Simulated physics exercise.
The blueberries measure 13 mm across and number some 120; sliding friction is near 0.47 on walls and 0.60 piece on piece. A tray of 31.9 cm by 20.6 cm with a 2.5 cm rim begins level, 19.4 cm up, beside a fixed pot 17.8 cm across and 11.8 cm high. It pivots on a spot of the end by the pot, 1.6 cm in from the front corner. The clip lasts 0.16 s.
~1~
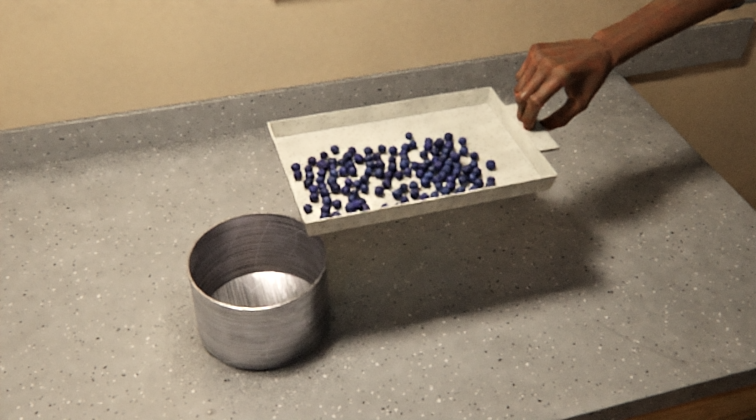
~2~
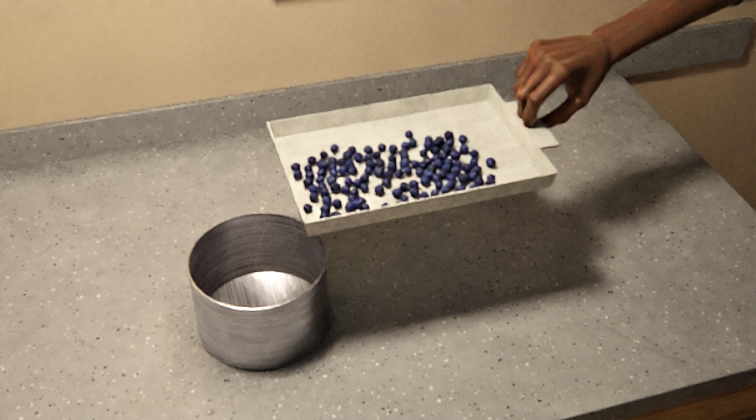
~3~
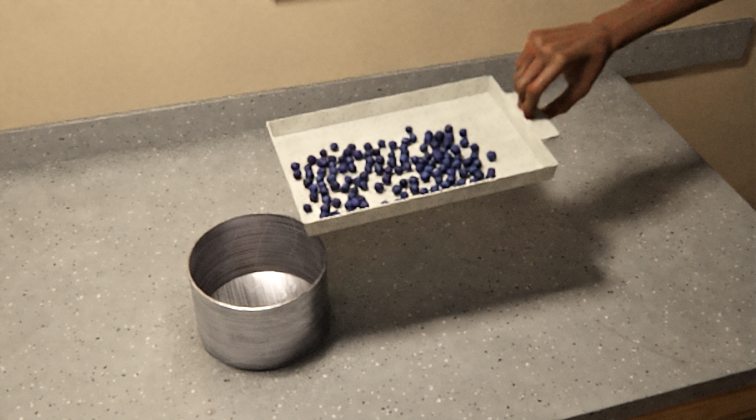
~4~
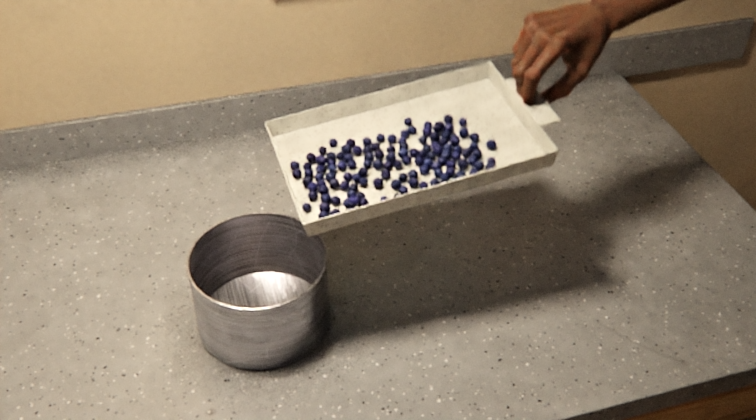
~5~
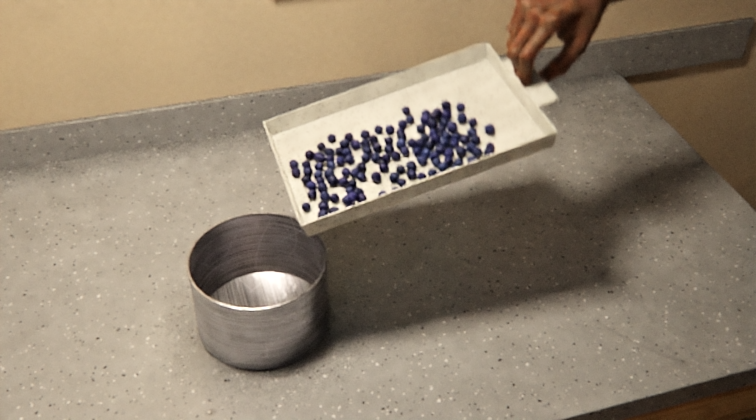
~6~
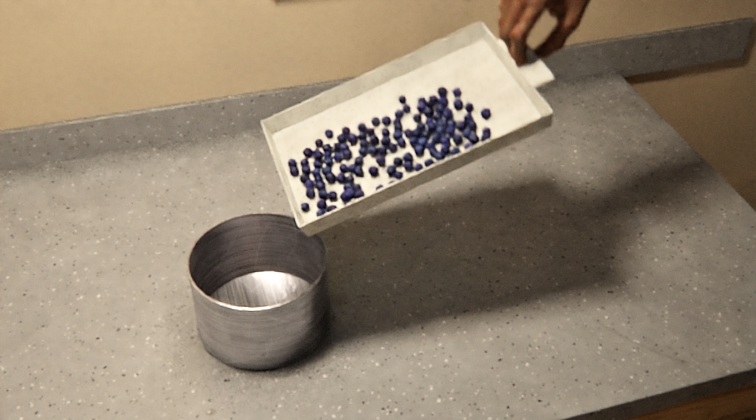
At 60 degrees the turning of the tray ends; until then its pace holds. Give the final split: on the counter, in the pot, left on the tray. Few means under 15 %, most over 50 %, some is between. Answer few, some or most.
On the counter: Few; in the pot: Some; left on the tray: Most.
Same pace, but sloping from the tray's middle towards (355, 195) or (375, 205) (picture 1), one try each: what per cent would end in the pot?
About 20 and 5 per cent.
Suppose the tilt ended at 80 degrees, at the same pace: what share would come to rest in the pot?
It would be near 60 per cent.
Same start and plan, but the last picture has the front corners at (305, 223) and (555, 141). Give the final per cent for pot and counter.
Pot 5, counter 5.
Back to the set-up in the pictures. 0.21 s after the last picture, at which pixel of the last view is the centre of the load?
At about (328, 139).
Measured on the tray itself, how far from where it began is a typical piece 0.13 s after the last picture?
Some 1 cm.
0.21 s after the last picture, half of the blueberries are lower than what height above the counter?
Some 28 cm.
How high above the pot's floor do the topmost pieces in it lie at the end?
Roughly 1.5 cm.
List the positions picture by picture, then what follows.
In the first picture, tray tilt 0 degrees, front corners at (308, 220) and (553, 173); middle of the pieces at (399, 175); pot at (258, 257).
In the second picture, tray tilt 1 degrees, front corners at (308, 220) and (553, 171); middle of the pieces at (399, 174).
In the third picture, tray tilt 3 degrees, front corners at (307, 220) and (554, 162), lowest corner left front; middle of the pieces at (399, 170).
In the fourth picture, tray tilt 7 degrees, front corners at (305, 221) and (554, 149), lowest corner left front; middle of the pieces at (398, 164).
In the fifth picture, tray tilt 13 degrees, front corners at (303, 222) and (552, 130), lowest corner left front; middle of the pieces at (396, 156).
In the sixth picture, tray tilt 19 degrees, front corners at (301, 223) and (548, 111), lowest corner left front; middle of the pieces at (393, 148); pot at (258, 257).
Then, 0.13 s after the last picture, tilt 43 degrees; the tray holds 100 %, the pot 0 %.
Then, 0.21 s after the last picture, tilt 56 degrees; the tray holds 100 %, the pot 0 %.
Then, 0.43 s after the last picture, tilt 60 degrees; the tray holds 90 %, the pot 0 %.
In the end, counter 5 %, pot 25 %, tray 70 %.
